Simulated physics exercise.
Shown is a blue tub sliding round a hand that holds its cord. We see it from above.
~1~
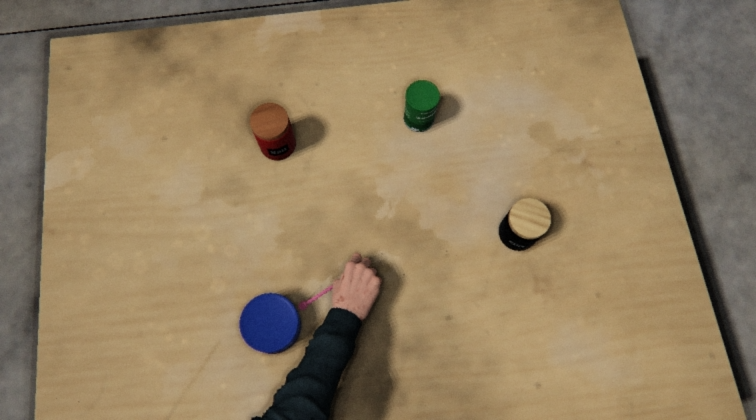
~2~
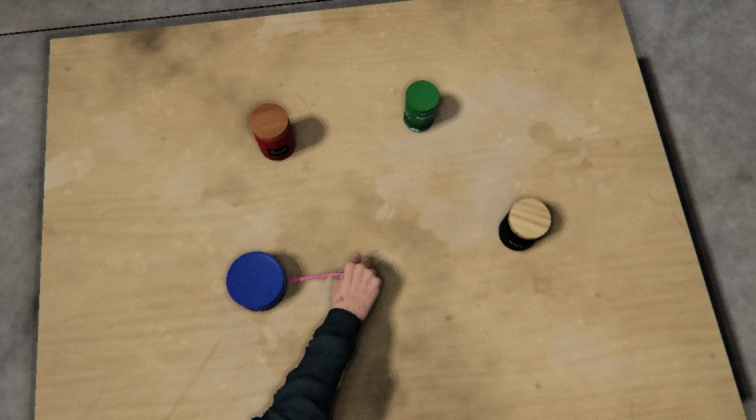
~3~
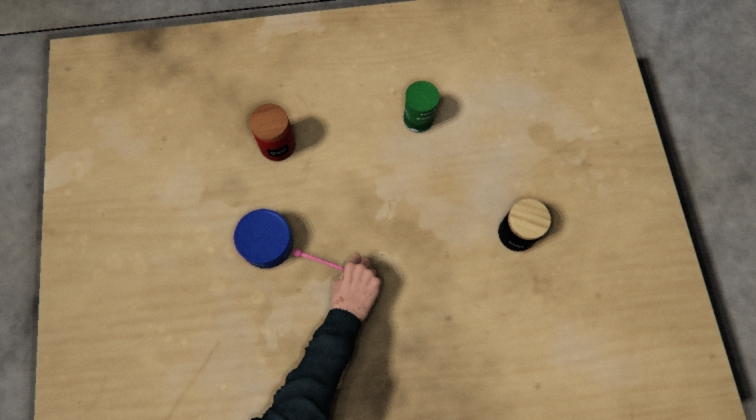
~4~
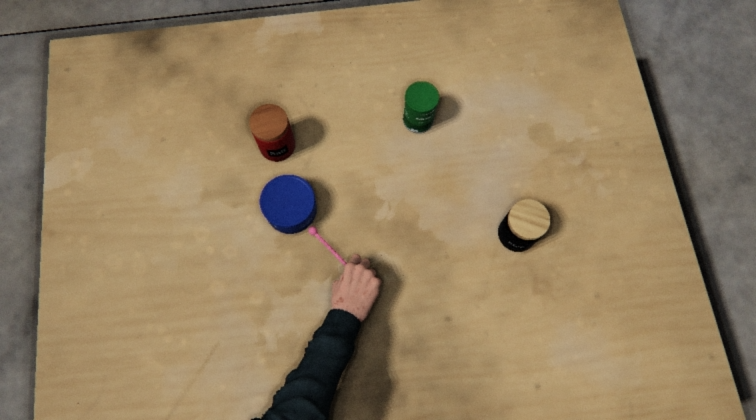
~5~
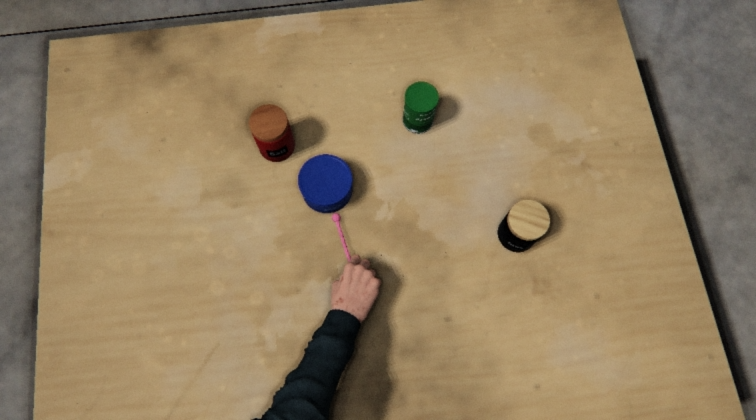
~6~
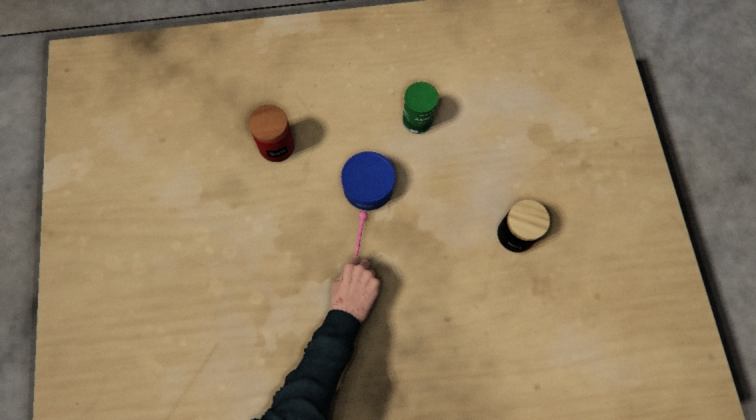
A blue tub on a pink cord slid clockwise around the hand holding it, moving from the hand's left up past the red jar to just above the hand, while the other containers stayed still.
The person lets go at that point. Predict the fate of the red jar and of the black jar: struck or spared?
Red jar - spared; black jar - struck.
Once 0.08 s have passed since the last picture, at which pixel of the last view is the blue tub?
Approx. location: (448, 206).
Then, 0.08 s on from there, tub near (448, 206).
Then, 0.20 s on from there, tub near (478, 216); black jar pushed aside.
In the end, tub near (478, 216); black jar pushed aside. The red jar escapes it and the black jar is struck.
